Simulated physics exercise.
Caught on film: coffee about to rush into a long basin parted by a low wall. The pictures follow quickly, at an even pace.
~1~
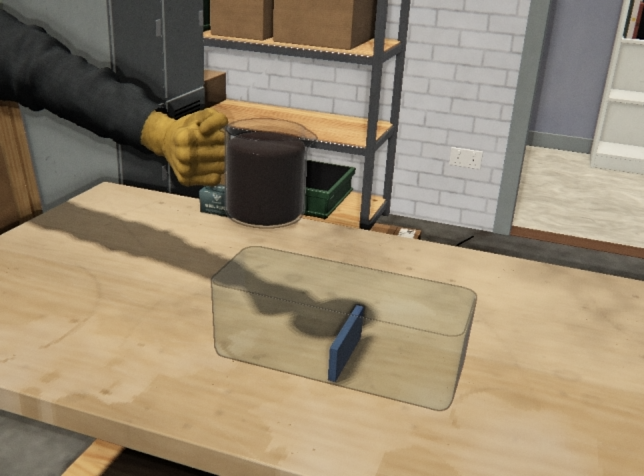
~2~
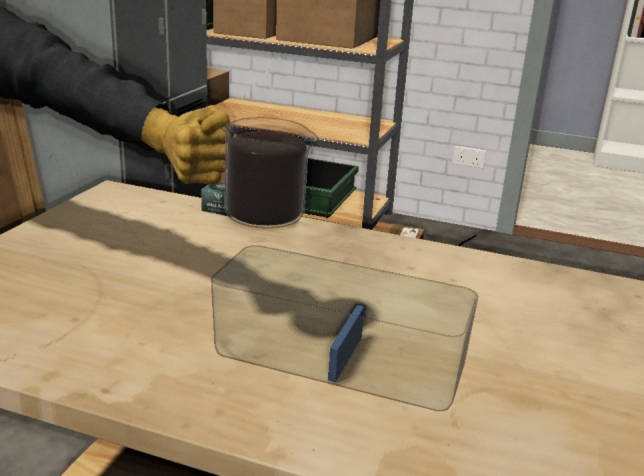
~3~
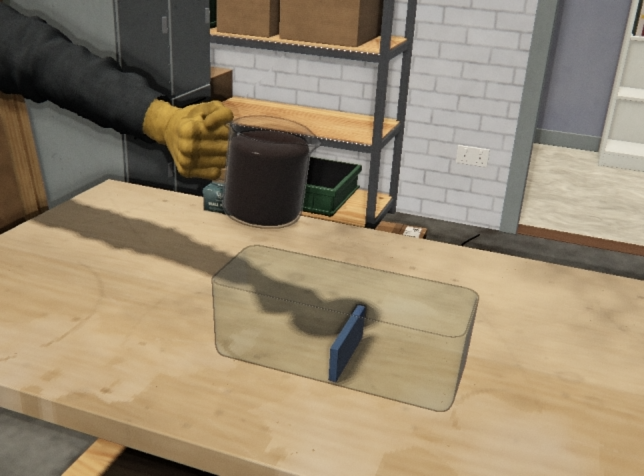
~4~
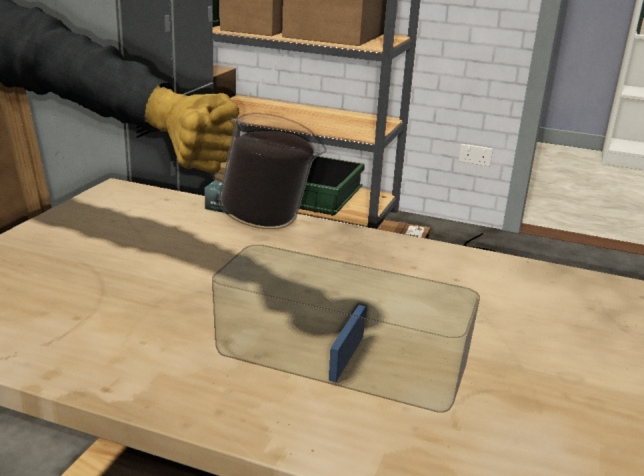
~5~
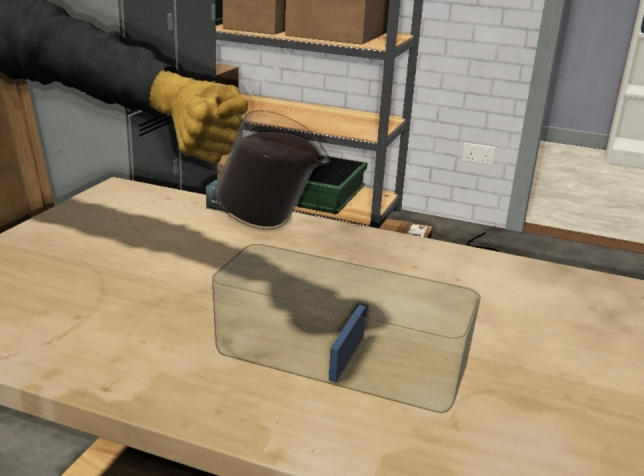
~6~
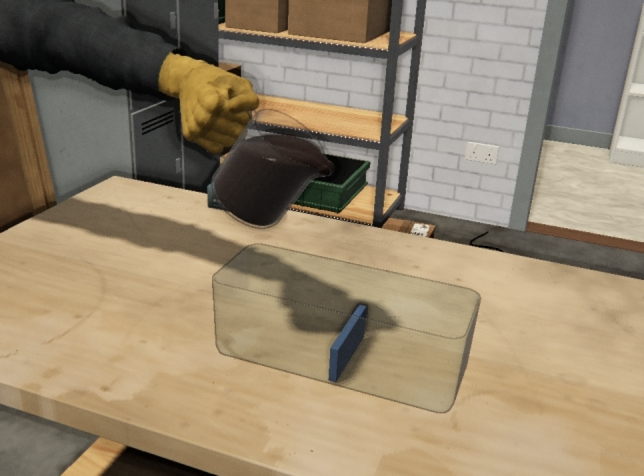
In a workshop, a gloved hand holds a clear container of dark liquid above a wooden table, beside a transparent basin with a low blue divider, then gradually tilts the container to the right, the liquid shifting toward its rim.
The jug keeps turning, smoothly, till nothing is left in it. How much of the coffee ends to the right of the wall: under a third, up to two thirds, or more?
The share right of the wall is from a third to two thirds.
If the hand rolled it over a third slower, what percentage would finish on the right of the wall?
Some 65 per cent.
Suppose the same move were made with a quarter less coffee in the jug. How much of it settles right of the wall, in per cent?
Some 35 per cent.
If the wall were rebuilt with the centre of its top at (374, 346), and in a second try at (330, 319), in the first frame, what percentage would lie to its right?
About 20 and 85 per cent.
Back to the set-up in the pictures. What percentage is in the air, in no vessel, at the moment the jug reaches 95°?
About 25 per cent.
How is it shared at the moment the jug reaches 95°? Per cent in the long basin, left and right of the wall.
Near 0 on the left, 15 on the right.
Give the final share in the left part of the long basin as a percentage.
Near 45 %.
A moment on, the tilt is 95° and 57 per cent is still to pour, 0 is left of the wall and 17 right of it.
Next, the tilt is 110° and 13 per cent is still to pour, 25 is left of the wall and 49 right of it.
Then the tilt is 110° and 1 per cent is still to pour, 41 is left of the wall and 54 right of it.
Later the tilt is 110° and 0 per cent is still to pour, 45 is left of the wall and 54 right of it.
In the end 45 per cent lies left of the wall, 54 right of it and 1 outside.
